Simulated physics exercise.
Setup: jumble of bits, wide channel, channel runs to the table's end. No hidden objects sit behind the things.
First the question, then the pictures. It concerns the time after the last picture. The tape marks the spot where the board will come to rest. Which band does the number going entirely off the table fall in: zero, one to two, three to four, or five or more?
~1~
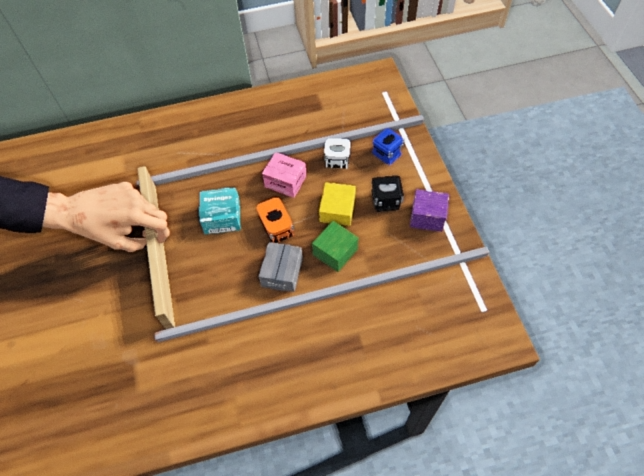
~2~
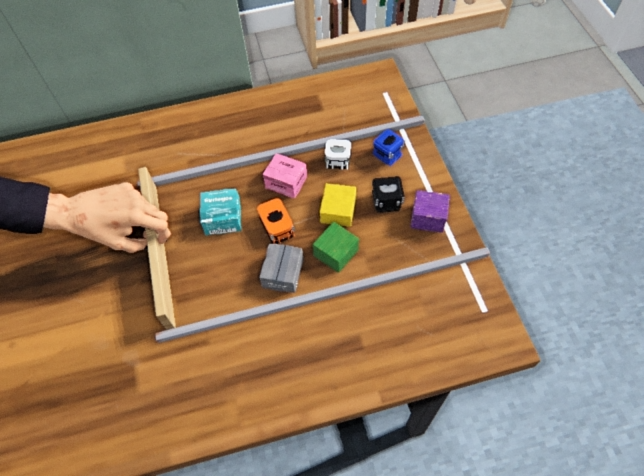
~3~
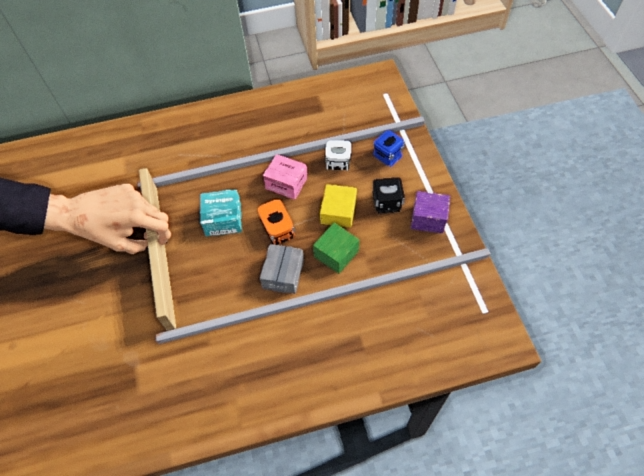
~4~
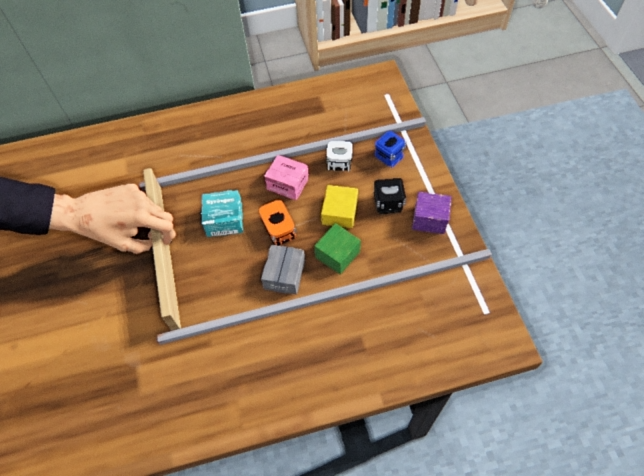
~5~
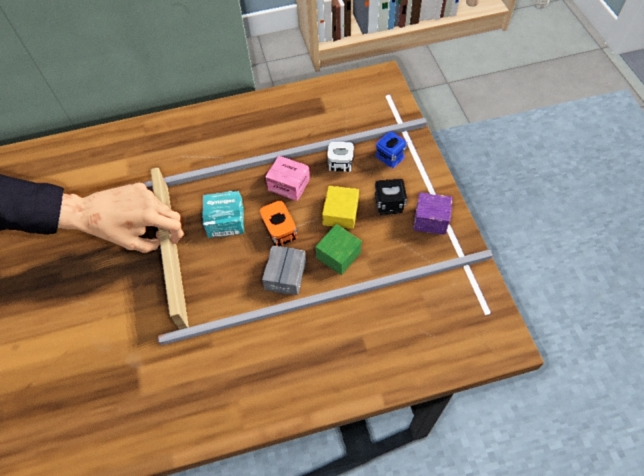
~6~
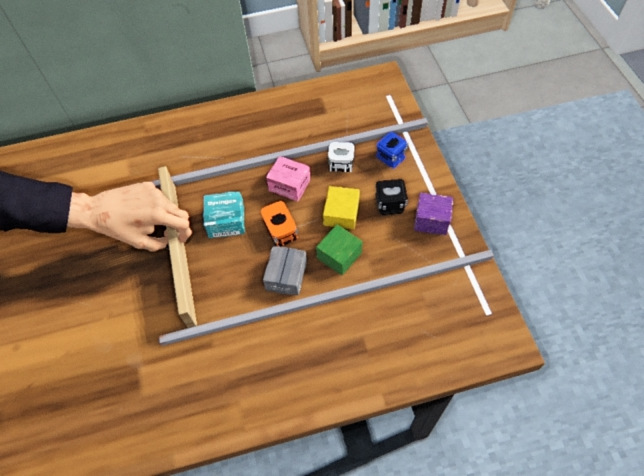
Okay, so the number that tips off the end comes to at least five, I'd say.
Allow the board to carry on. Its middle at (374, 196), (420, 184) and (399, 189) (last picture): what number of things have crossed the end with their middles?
In order, that gives 0, then 6, then 3.
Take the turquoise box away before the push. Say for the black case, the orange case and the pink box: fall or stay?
So: The black case goes down, the orange case does not drop, the pink box does not drop.
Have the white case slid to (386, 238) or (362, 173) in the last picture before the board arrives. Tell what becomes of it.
The white case tumbles off; goes over.
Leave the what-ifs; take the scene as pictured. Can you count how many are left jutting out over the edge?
My count gives 4.
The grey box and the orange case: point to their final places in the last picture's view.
Roughly (467, 221), and the other roughly (457, 196).
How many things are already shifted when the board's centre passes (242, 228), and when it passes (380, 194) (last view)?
So far 2, and 10 at the second.
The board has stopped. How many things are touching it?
All in all, 4.
A little later, none off yet; purple block at rest near (433, 214); blue case at rest near (391, 151); black case at rest near (391, 197).
Next, none off yet; purple block shifted a little near (450, 210); blue case shifted about its own width near (407, 148); black case shifted well along near (434, 184).
When it is over, the number that fall off is five or more; down, green block, yellow block, white case, black case, blue case and purple block.
